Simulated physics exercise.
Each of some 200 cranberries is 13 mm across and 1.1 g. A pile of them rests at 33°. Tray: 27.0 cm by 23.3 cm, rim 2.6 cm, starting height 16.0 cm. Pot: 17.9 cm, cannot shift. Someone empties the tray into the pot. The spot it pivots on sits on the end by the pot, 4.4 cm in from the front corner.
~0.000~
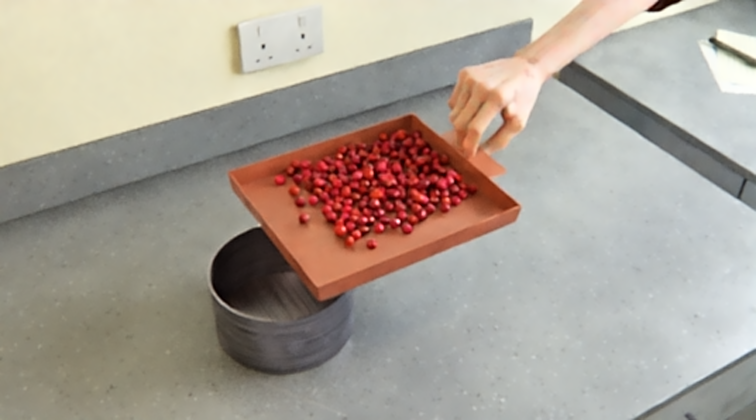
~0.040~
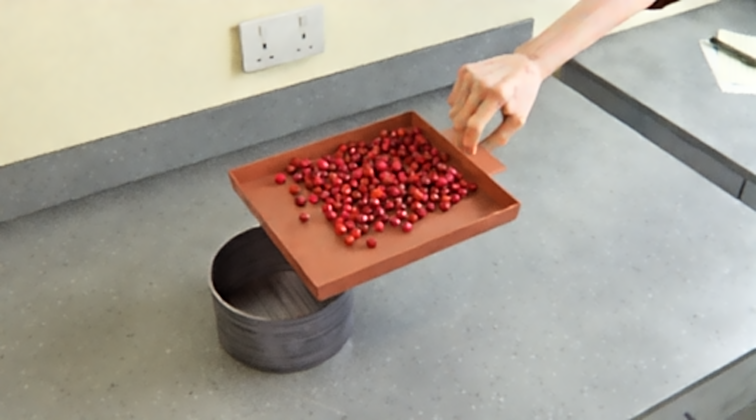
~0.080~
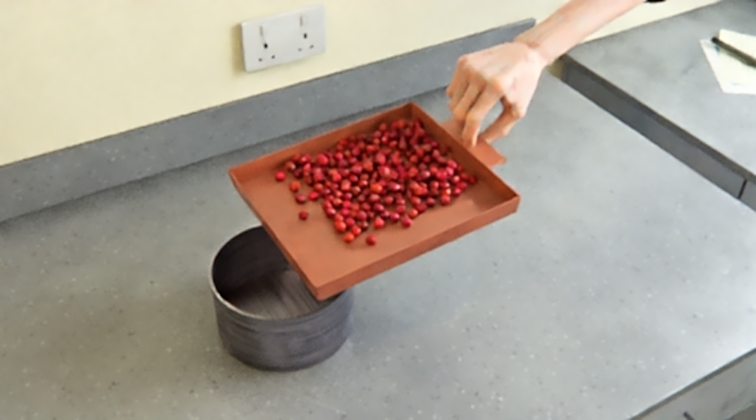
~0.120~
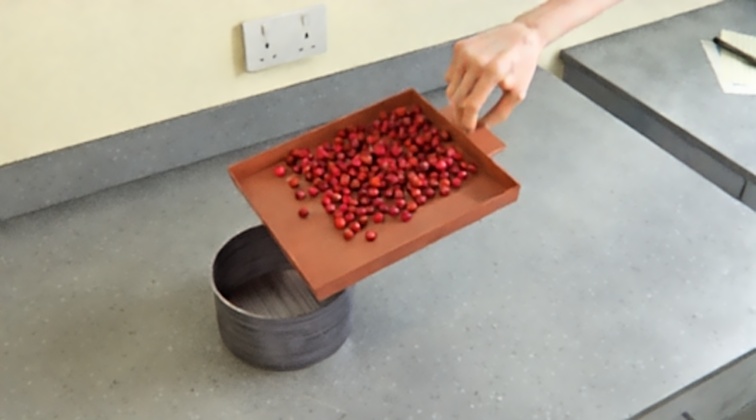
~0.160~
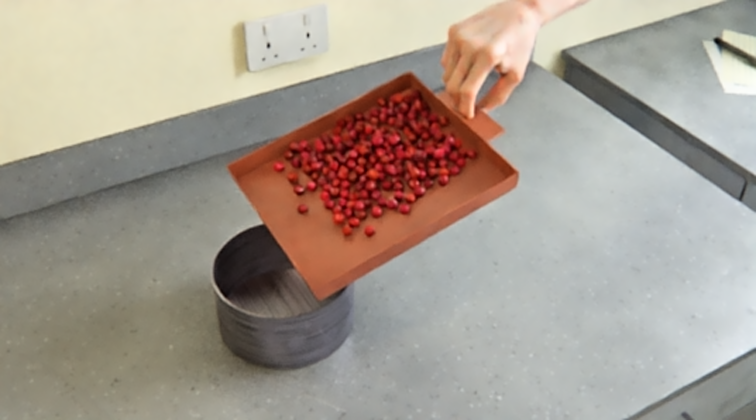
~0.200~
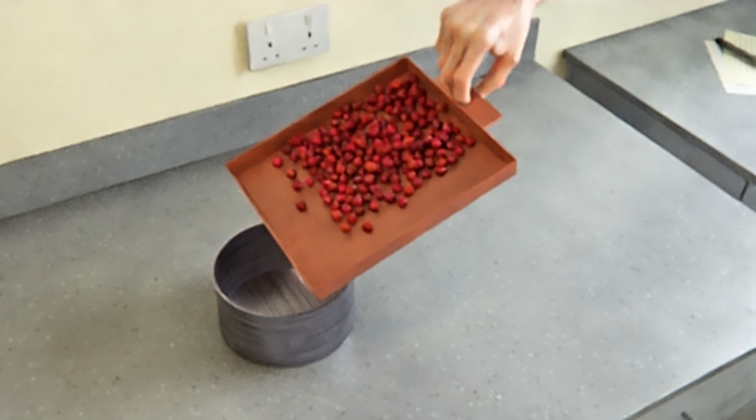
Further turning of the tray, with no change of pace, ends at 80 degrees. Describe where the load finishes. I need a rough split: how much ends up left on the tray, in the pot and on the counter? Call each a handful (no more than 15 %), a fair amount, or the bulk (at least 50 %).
Here is the split. Tray: A fair amount; pot: A handful; counter: The bulk.
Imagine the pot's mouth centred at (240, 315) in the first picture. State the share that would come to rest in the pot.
I'd expect near 45 per cent.
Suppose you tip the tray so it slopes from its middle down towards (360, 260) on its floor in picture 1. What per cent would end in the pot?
I'd estimate about 0 %.
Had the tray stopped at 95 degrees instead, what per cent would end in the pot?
It would land at about 5 percent.
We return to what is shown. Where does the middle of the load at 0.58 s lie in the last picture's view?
(275, 215), roughly.
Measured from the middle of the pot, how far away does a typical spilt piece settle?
24 cm.
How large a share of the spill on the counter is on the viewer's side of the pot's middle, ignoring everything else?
Share: Some 90 %.
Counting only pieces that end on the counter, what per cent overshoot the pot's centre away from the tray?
Some 100 per cent.
After 0.43 s, tilt 50 degrees; the tray holds 100 %, the pot 0 %.
Then, at 0.58 s, tilt 70 degrees; the tray holds 95 %, the pot 0 %.
After 0.86 s, tilt 80 degrees; the tray holds 35 %, the pot 0 %.
At rest (1.9 s), tray 35 %, pot 0 %, counter 65 %.
